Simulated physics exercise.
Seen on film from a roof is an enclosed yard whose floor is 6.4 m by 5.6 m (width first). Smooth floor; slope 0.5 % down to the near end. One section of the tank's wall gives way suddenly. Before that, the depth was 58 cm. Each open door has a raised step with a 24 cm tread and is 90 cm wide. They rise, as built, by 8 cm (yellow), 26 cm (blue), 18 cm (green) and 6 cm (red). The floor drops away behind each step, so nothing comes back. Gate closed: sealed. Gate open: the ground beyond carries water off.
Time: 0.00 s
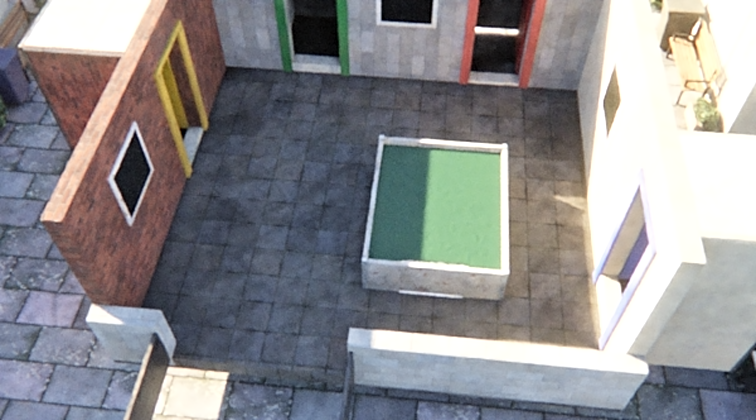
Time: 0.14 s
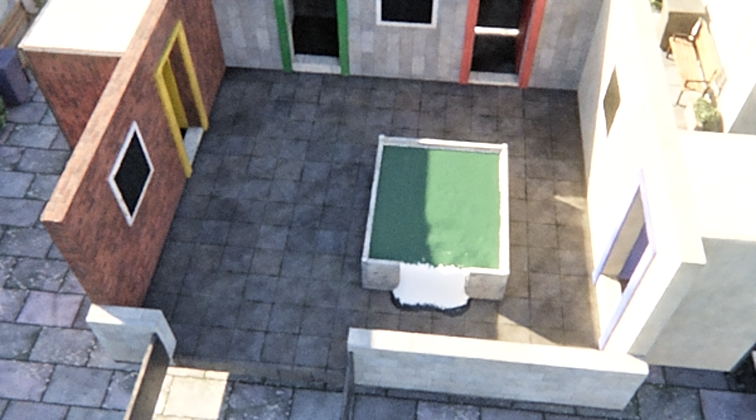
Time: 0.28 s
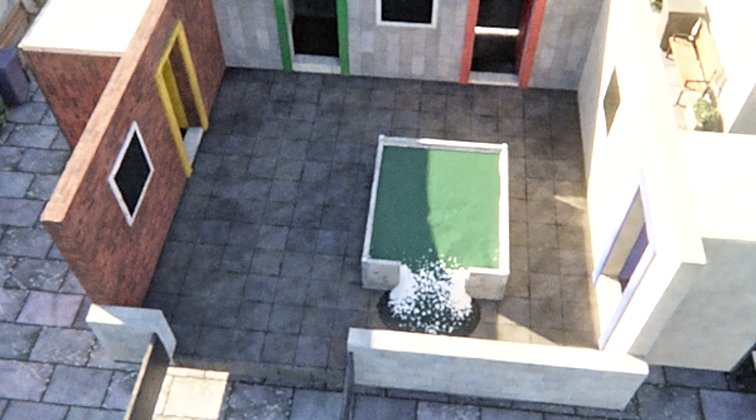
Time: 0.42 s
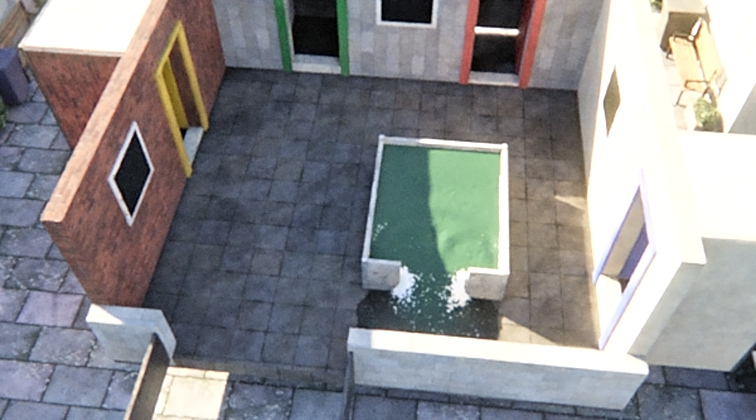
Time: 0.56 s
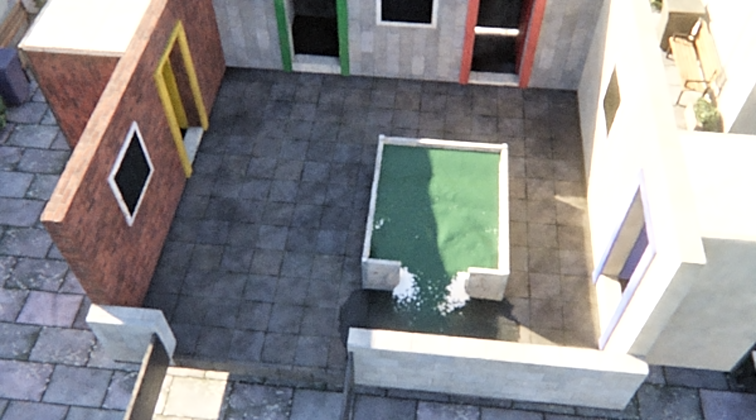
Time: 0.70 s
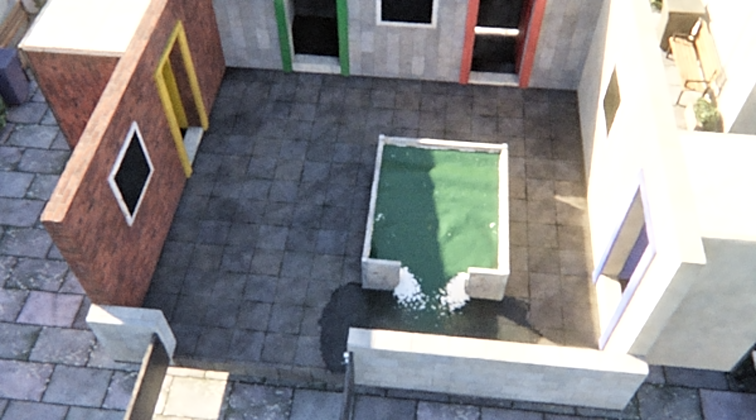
Water burst through the near wall of a green tank in a paved yard, foamed white at the gap, then spread a dark wet patch left and right along the low front wall.
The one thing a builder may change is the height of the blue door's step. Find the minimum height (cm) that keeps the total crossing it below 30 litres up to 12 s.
The minimum is roughly 14 cm.
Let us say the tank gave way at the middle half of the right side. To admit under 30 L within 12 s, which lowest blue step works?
Close to 16 cm at the least.
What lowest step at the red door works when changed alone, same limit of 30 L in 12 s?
Red - roughly 7.0 cm.
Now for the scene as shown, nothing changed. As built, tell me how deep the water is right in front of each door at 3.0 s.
Depths in cm: Yellow 0, blue 19, green 0, red 0.
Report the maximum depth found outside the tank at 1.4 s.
Max depth: Around 42 cm.
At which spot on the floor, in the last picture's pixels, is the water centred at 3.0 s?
I'd say around (431, 265).
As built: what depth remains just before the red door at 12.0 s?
Roughly 6.0 cm deep.
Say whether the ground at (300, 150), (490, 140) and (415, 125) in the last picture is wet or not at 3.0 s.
Listed order - unwetted, unwetted, unwetted.
After 1.4 s water covers 15 % of the floor, deepest (42 cm) near (422, 352); it has not reached the blue door.
After 3.0 s water covers 40 % of the floor, deepest (30 cm) near (586, 381); 19 cm at the blue door, 0 litres in over its 26 cm step.
After 12.0 s water covers 100 % of the floor, deepest (10 cm) near (421, 365); 6 cm at the blue door, 0 litres in over its 26 cm step.
At the blue door as built, the water arrived by 1.6 s and peaked near 21 cm at 2.4 s.
With a step of 12.5 cm, 43 litres would have come in within the 12 s; with 16.5 cm, 14 litres. So under 30 litres takes about 14 cm.
